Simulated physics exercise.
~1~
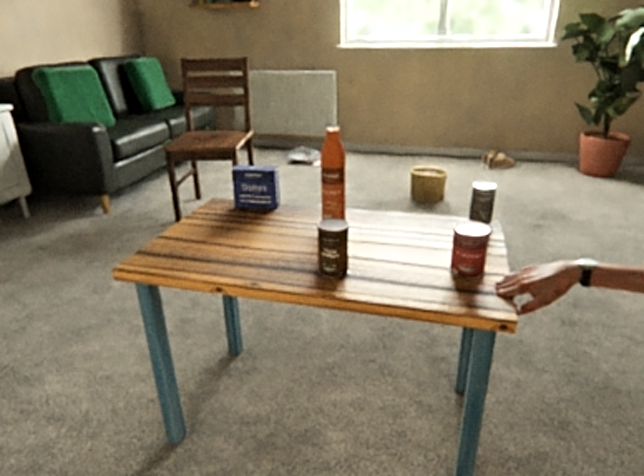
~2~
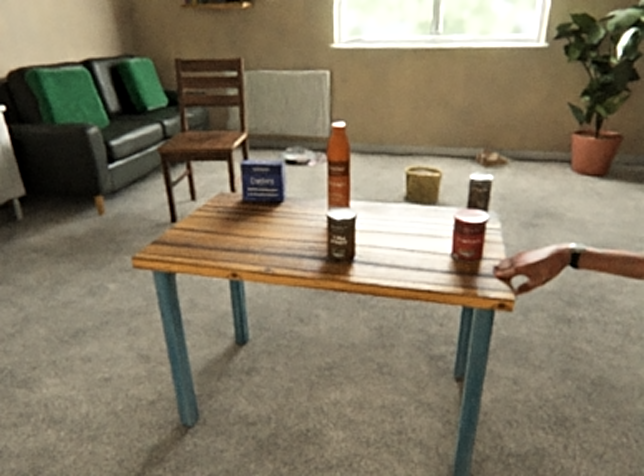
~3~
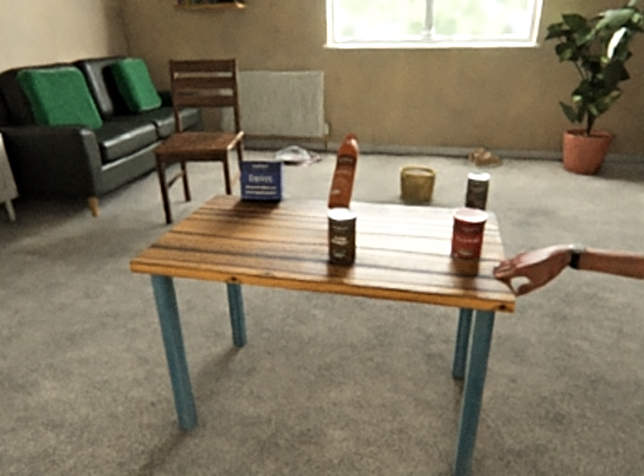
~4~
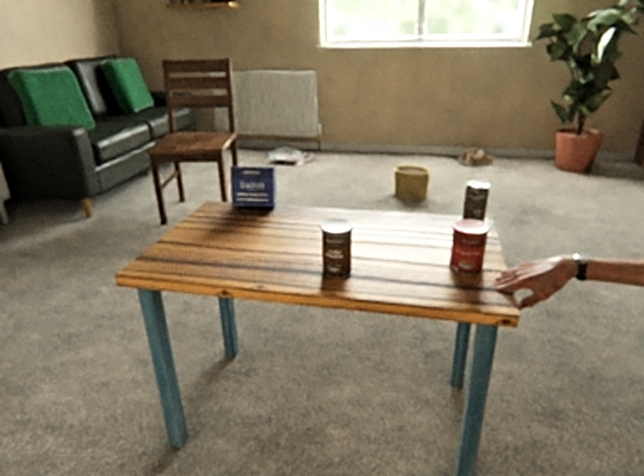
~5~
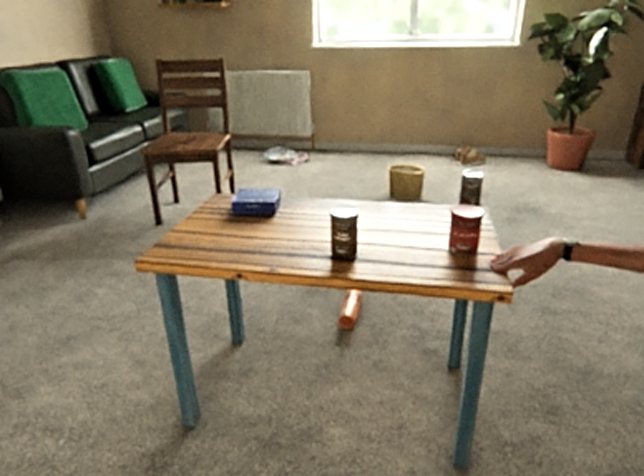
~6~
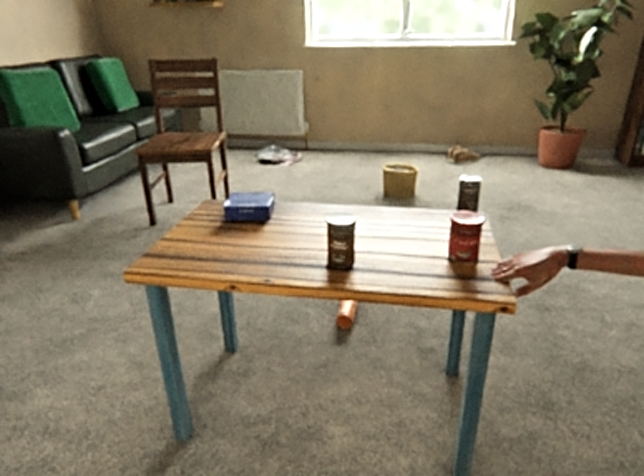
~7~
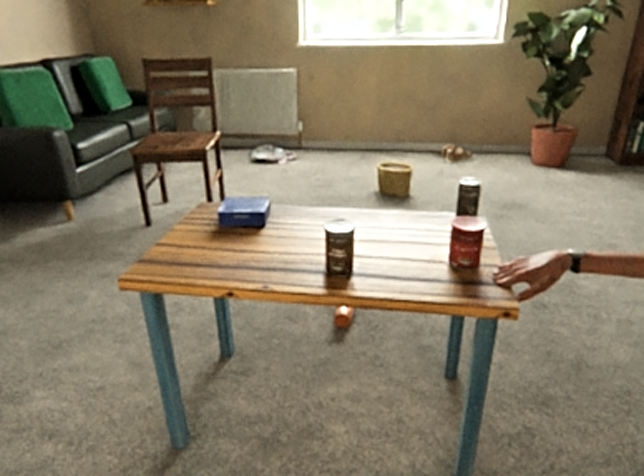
In this clip, a hand at the right edge jolts a light wooden table holding five items; the orange bottle tips and drops to the floor behind it, then the blue packet falls flat on the tabletop, while the three tins and cans stay upright.
